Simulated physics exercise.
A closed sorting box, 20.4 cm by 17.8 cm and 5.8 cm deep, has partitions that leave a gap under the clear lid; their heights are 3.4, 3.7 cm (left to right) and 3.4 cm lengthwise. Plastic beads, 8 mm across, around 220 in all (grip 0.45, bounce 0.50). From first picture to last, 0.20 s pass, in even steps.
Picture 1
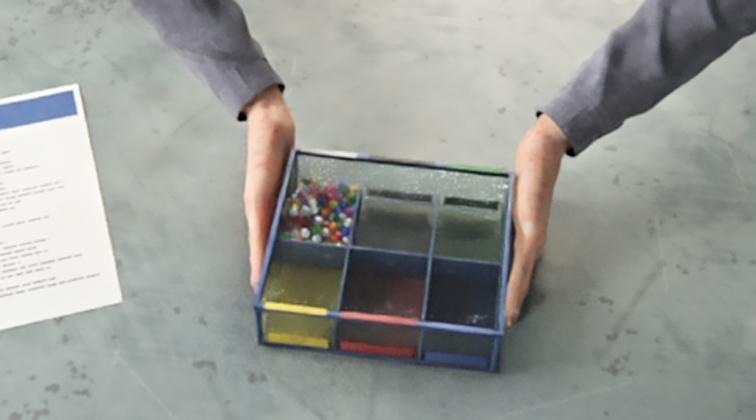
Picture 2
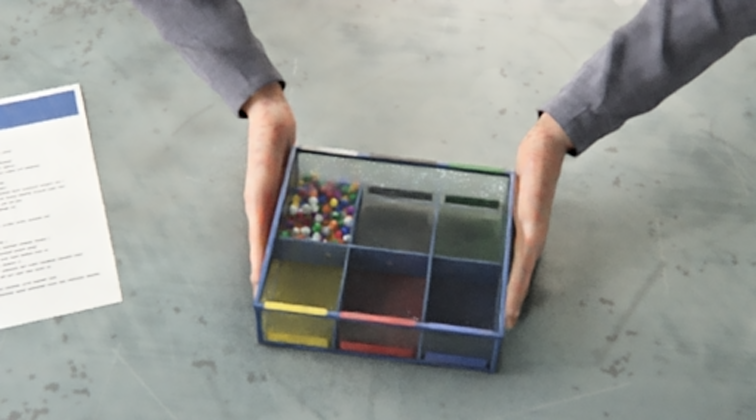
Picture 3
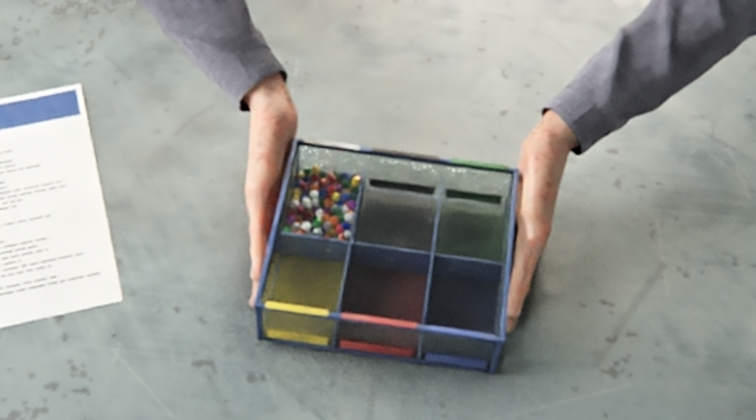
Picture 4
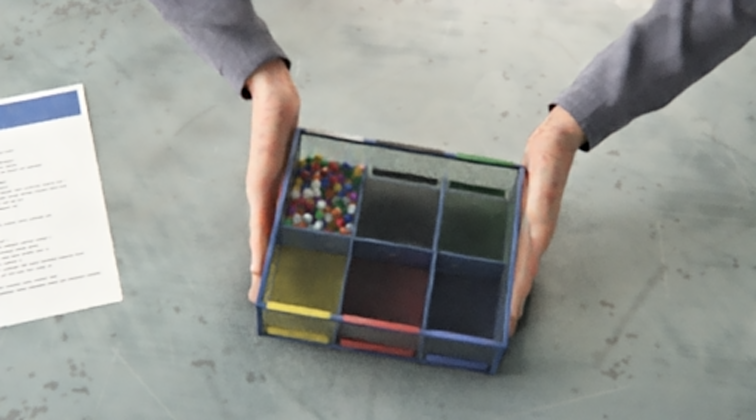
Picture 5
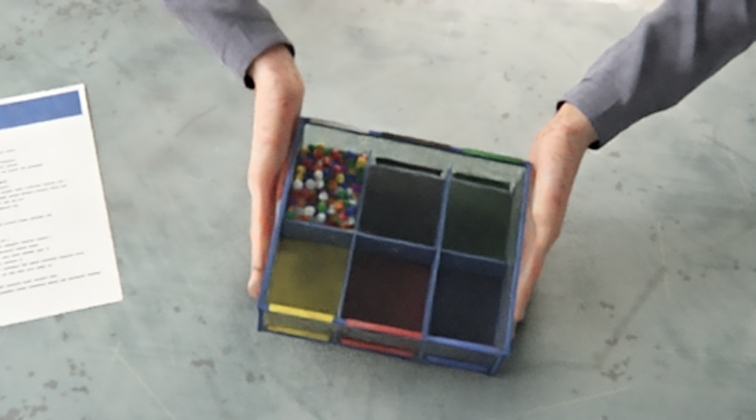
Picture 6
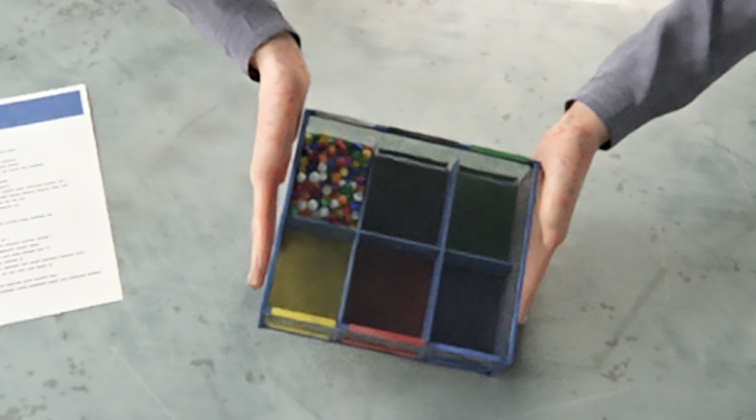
Two hands in grey sleeves hold a clear-lidded, blue-edged box by its sides on a mottled grey surface, seen from above at an angle, with a printed sheet with a blue band at left. Small multicoloured beads sit in the back left of its six compartments, with yellow, red and blue along the front. The hands gradually tilt the box, raising its back and left, while the camera stays still.
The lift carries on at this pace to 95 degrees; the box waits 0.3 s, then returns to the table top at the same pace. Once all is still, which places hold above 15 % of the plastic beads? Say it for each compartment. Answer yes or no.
Red yes, blue yes, green no, yellow no, white no, black no.
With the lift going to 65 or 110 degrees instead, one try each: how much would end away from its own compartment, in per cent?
About 45 and 100 per cent.
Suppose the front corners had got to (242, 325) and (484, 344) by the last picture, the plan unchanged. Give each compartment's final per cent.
Red 0; blue 0; green 0; yellow 55; white 45; black 0.
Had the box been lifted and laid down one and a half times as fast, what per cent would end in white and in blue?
Then: White 5; blue 35.
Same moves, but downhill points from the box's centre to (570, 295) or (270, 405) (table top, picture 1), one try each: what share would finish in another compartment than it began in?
Some 95 and 70 per cent.
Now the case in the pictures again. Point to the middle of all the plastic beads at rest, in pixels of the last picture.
At about (396, 336).
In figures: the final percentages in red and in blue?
Red 55; blue 30.
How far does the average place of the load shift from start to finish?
Roughly 13.5 cm.
Then, 0.72 s after the last picture, tilt 95 degrees; red 40 %, blue 15 %, yellow 15 %, white 25 %.
Then, 1.18 s after the last picture, tilt 52 degrees; red 55 %, blue 30 %, yellow 5 %, white 5 %.
Then, 1.74 s after the last picture, tilt 0 degrees; red 55 %, blue 30 %, yellow 5 %, white 5 %.
In the end, red 55 %, blue 30 %, green 0 %, yellow 5 %, white 5 %, black 0 %.
